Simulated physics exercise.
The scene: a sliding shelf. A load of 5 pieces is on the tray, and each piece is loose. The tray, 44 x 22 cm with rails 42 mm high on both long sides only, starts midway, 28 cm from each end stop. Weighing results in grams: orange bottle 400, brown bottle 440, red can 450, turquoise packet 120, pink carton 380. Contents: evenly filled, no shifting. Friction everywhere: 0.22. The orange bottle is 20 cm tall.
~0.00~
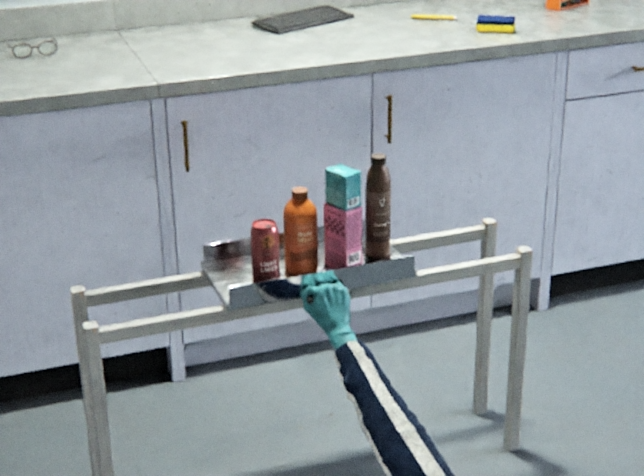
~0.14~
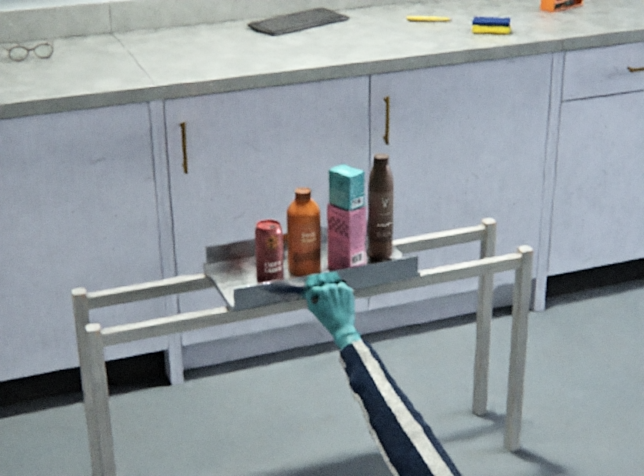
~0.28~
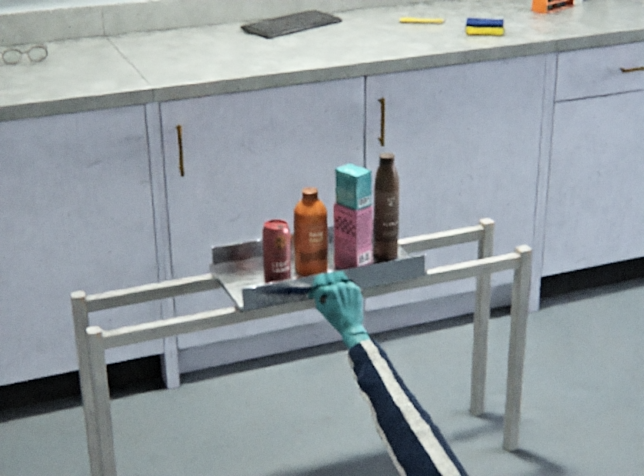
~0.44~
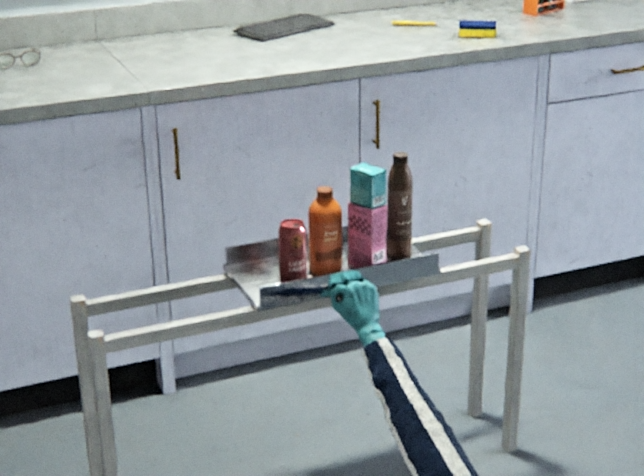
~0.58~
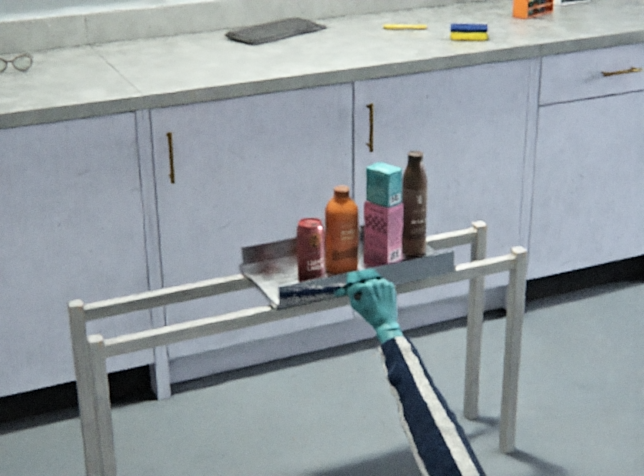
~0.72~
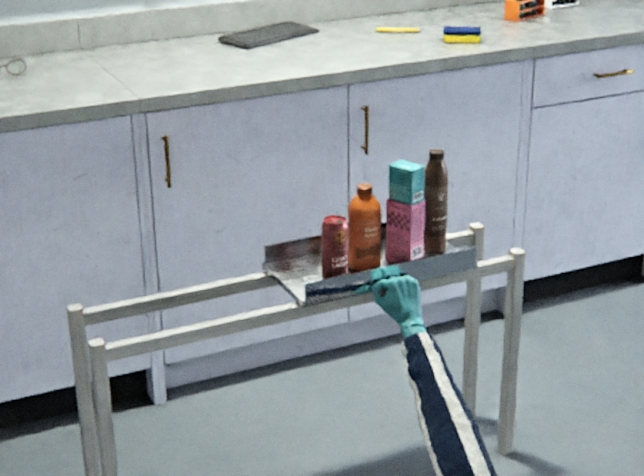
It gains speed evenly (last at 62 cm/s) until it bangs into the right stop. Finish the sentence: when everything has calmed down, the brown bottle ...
... has gone over.
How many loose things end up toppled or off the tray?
The tally is 2.
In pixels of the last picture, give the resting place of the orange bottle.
My guess is roughly (438, 212).
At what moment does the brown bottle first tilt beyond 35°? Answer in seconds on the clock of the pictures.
Answer: Near 1.2 s.
After 1.22 s, tray 28 cm right; brown bottle now off the tray; turquoise packet 16° off upright; orange bottle moved 8 cm.
After 1.52 s, tray 28 cm right; turquoise packet now off the tray; orange bottle moved 8 cm; red can moved 8 cm.
In the end (1.9 s), off the tray and tipped over, brown bottle and turquoise packet; not toppled but over 5 cm from the start, orange bottle, red can and pink carton.
